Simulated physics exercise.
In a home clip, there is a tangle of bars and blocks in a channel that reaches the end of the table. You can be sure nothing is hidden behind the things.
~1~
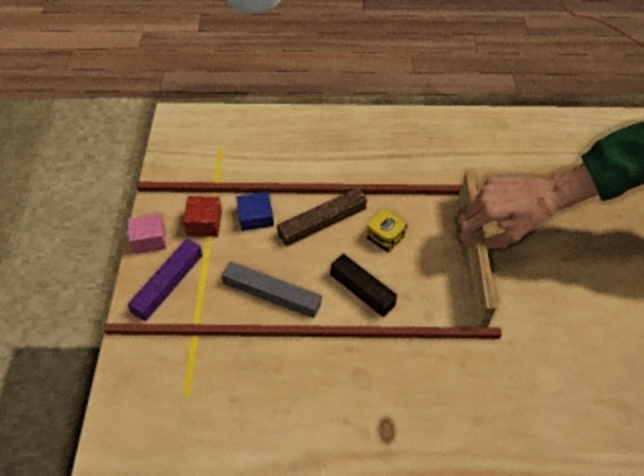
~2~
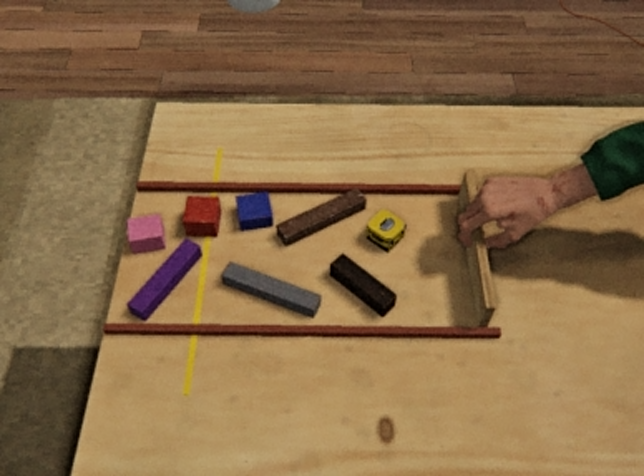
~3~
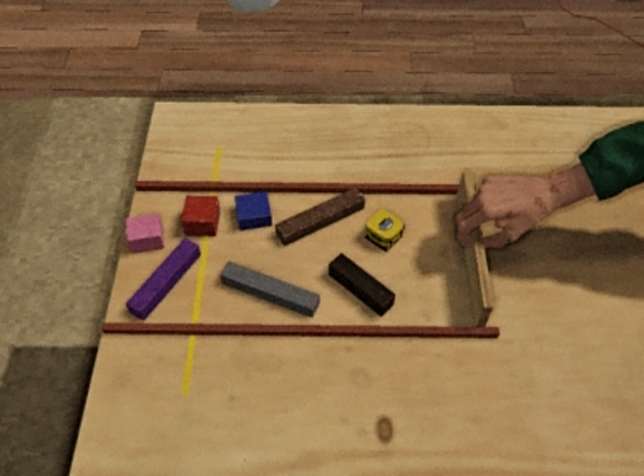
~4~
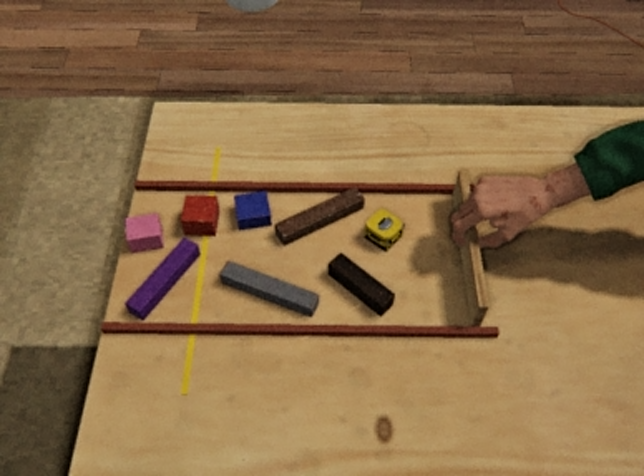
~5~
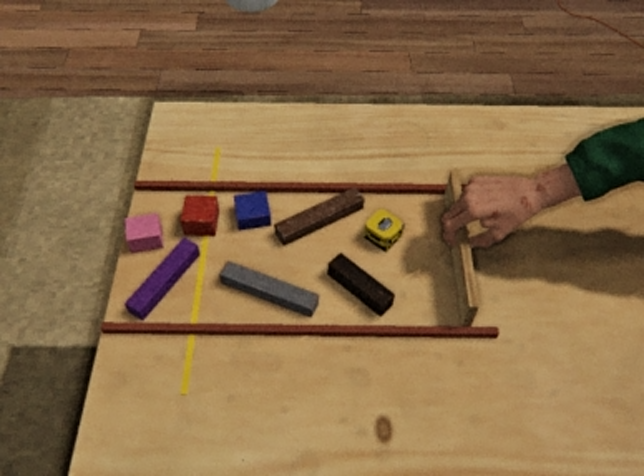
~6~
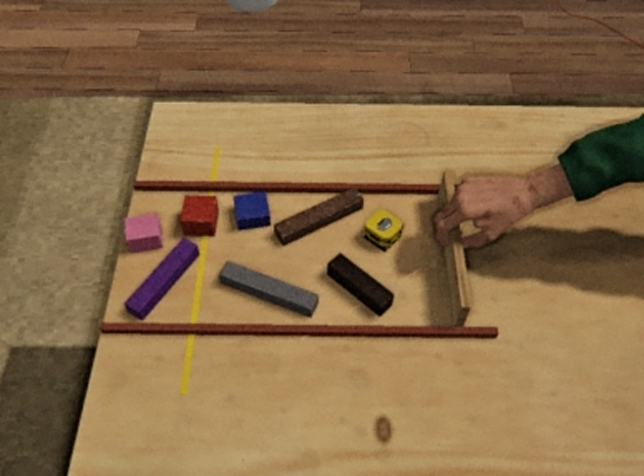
A hand in a green sleeve slides an upright wooden board slightly leftward between two reddish rails on a pale wooden tabletop, seen from above at an angle in a home. Ahead of it lie a yellow case, black, brown and grey bars, and a blue block, with red and pink blocks and a purple bar farther left near a yellow line. The loose objects stay put, and the view barely shifts.
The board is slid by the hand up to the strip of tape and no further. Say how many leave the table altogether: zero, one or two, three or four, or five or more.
Honestly, barely any fall - one or two of them.
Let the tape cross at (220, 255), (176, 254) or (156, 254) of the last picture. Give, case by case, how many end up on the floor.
Taken one after another, the numbers are 1, 3 and 5.
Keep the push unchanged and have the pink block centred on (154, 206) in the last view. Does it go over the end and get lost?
Placed there, it goes off the edge.
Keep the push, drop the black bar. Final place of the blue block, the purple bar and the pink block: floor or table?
The blue block: Remains. The purple bar: Drops. The pink block: Drops.
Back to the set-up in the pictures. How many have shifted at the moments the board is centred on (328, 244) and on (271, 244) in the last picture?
Tally: First 4; then 8.
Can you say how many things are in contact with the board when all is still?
3 end up touching it.
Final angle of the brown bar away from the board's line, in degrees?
Somewhere near 35 degrees, I'd say.
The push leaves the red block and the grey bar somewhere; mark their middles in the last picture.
In the last picture the red block sits around (137, 222) and the grey bar around (141, 282).
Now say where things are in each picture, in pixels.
Pink block (147, 234); purple bar (167, 279); red block (203, 216); board (476, 247); tape (206, 256), in the first frame.
Purple bar (166, 279); yellow case (385, 231), in the second frame.
Red block (201, 216); black bar (361, 284), in the third frame.
Pink block (145, 233); blue block (253, 211), in the fourth frame.
Purple bar (164, 278); brown bar (320, 216), in the fifth frame.
Pink block (144, 233); purple bar (163, 278); red block (200, 216); board (453, 246); tape (203, 255), in the sixth frame.
Early on, none off yet; pink block at rest near (144, 233); purple bar at rest near (163, 278); red block at rest near (200, 216).
A while later, none off yet; pink block moving near (140, 231); purple bar travelled a little near (151, 273); red block travelled a little near (189, 215).
Finally, the number that fall off is one or two; lost, purple bar and pink block.
